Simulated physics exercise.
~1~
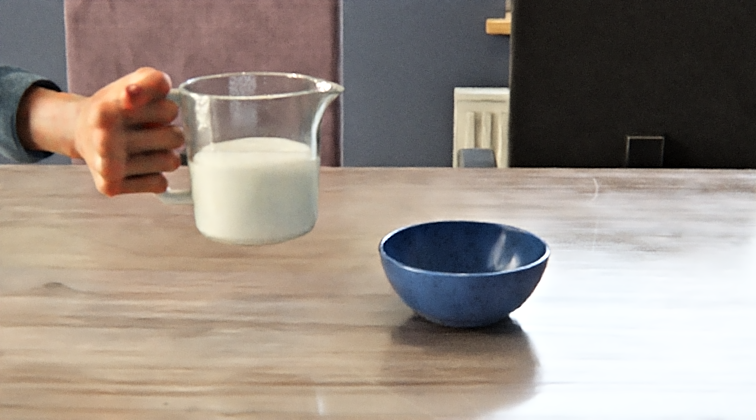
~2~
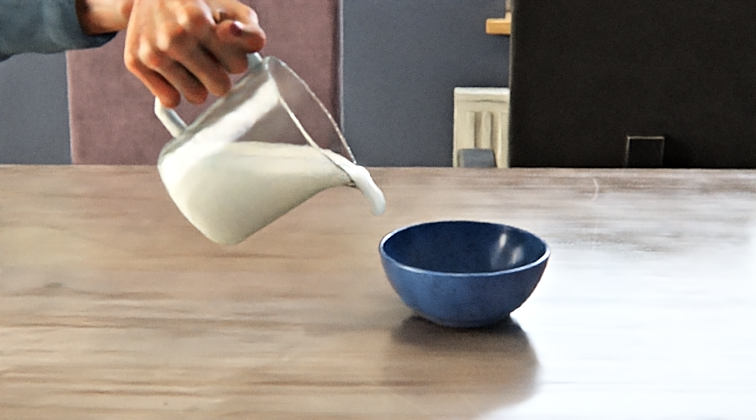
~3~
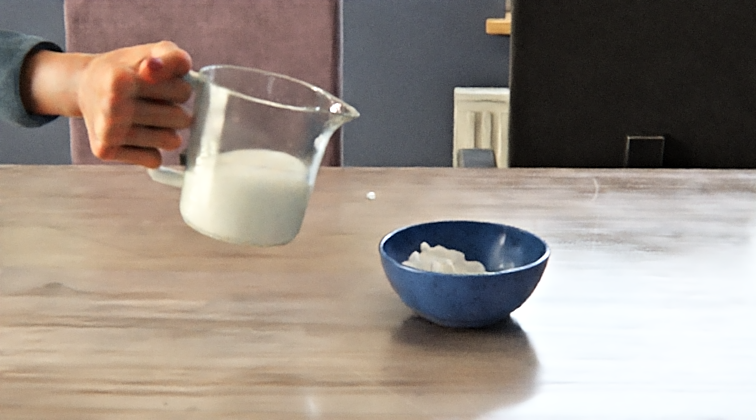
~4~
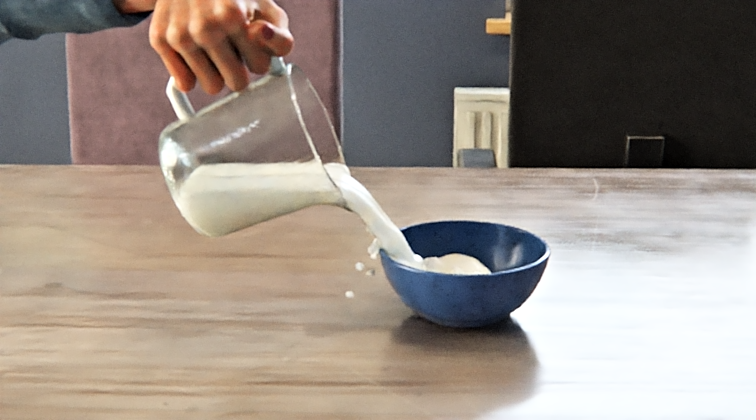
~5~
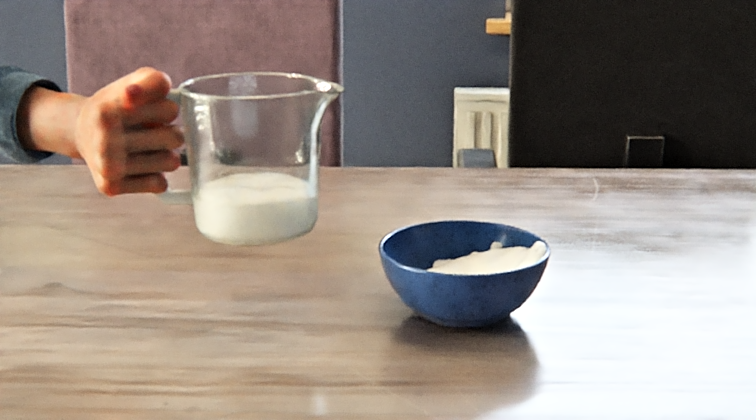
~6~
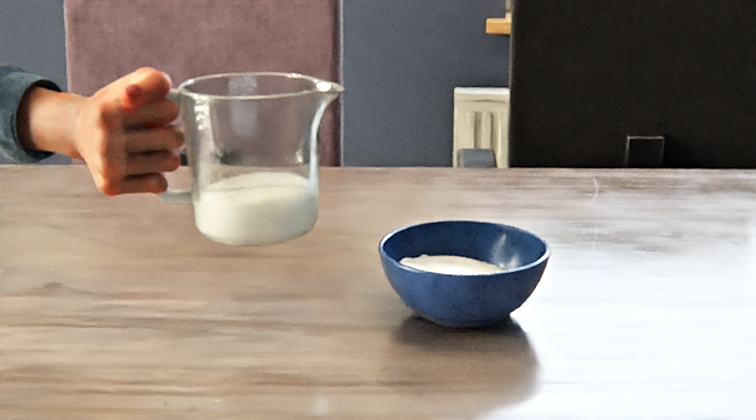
The clip opens on a wooden table with an empty blue bowl, while a hand at the left holds up a clear glass pitcher partly filled with milk. The hand tips the pitcher steeply to the right, and milk reaches its spout above the bowl. It then eases the pitcher most of the way back, with some milk now in the bowl. Next it tilts the pitcher even further, sending a thick stream into the bowl as a few drops fall outside its left rim. Finally the pitcher returns upright and stays raised, still holding some milk, while white milk sits in the bowl.
